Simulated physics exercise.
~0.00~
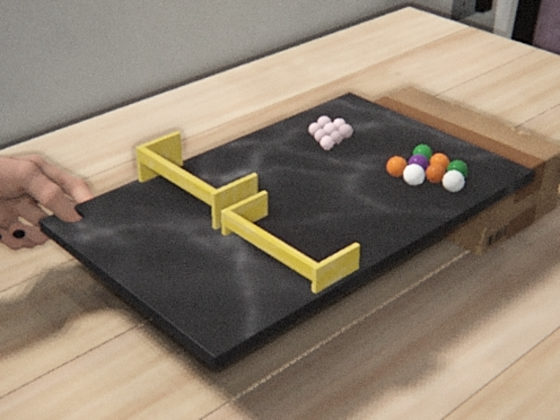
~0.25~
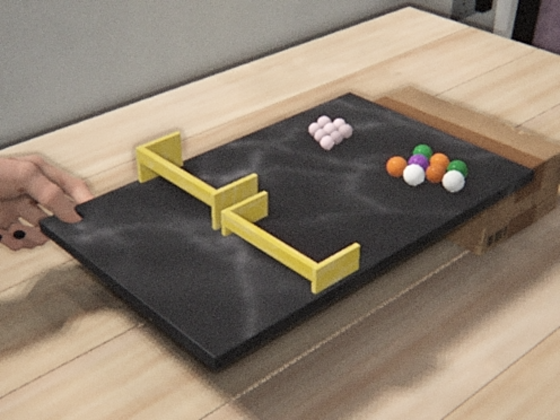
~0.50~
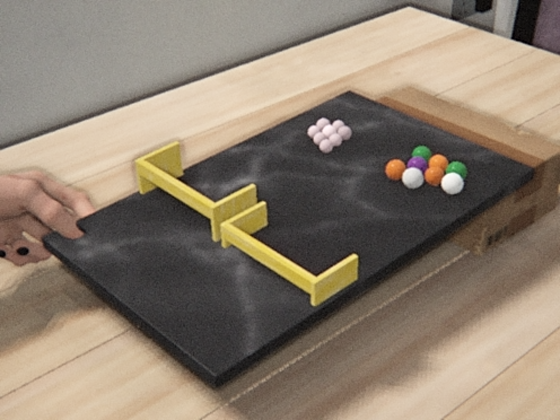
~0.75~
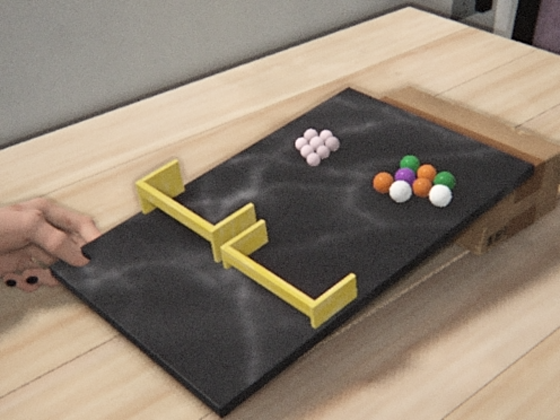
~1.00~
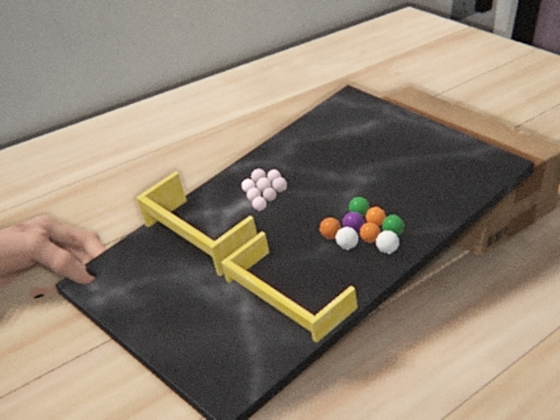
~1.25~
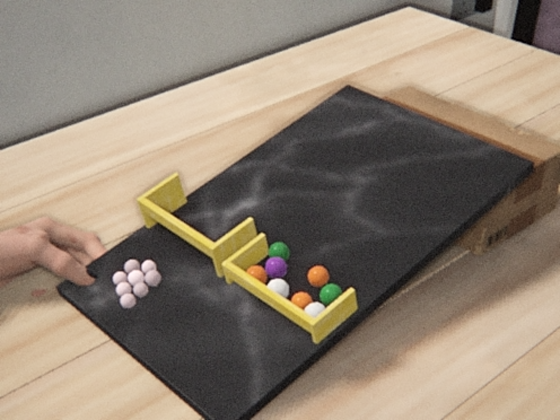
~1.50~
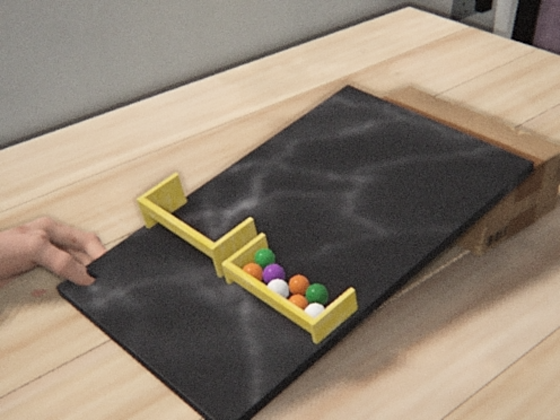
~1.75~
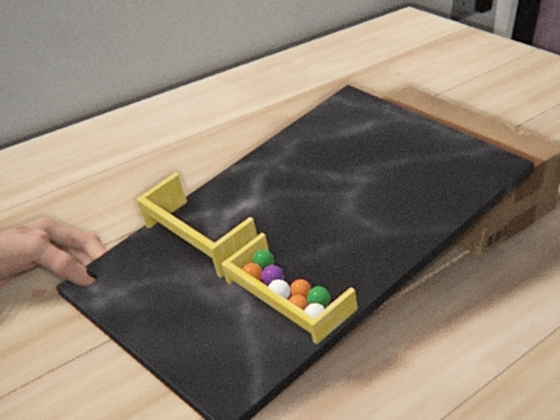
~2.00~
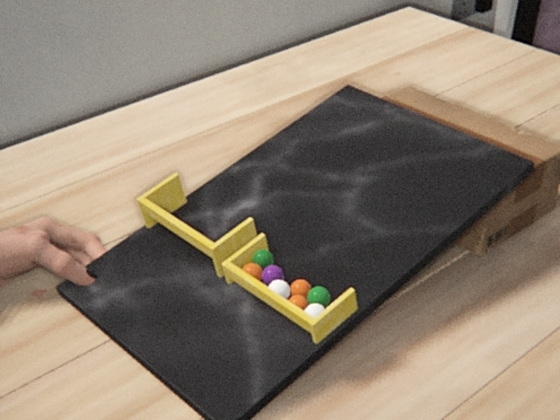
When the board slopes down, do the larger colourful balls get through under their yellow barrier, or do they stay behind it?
The larger colourful balls stay behind their barrier because they cannot fit through the slot under it. The small pale pink balls do get through at theirs.
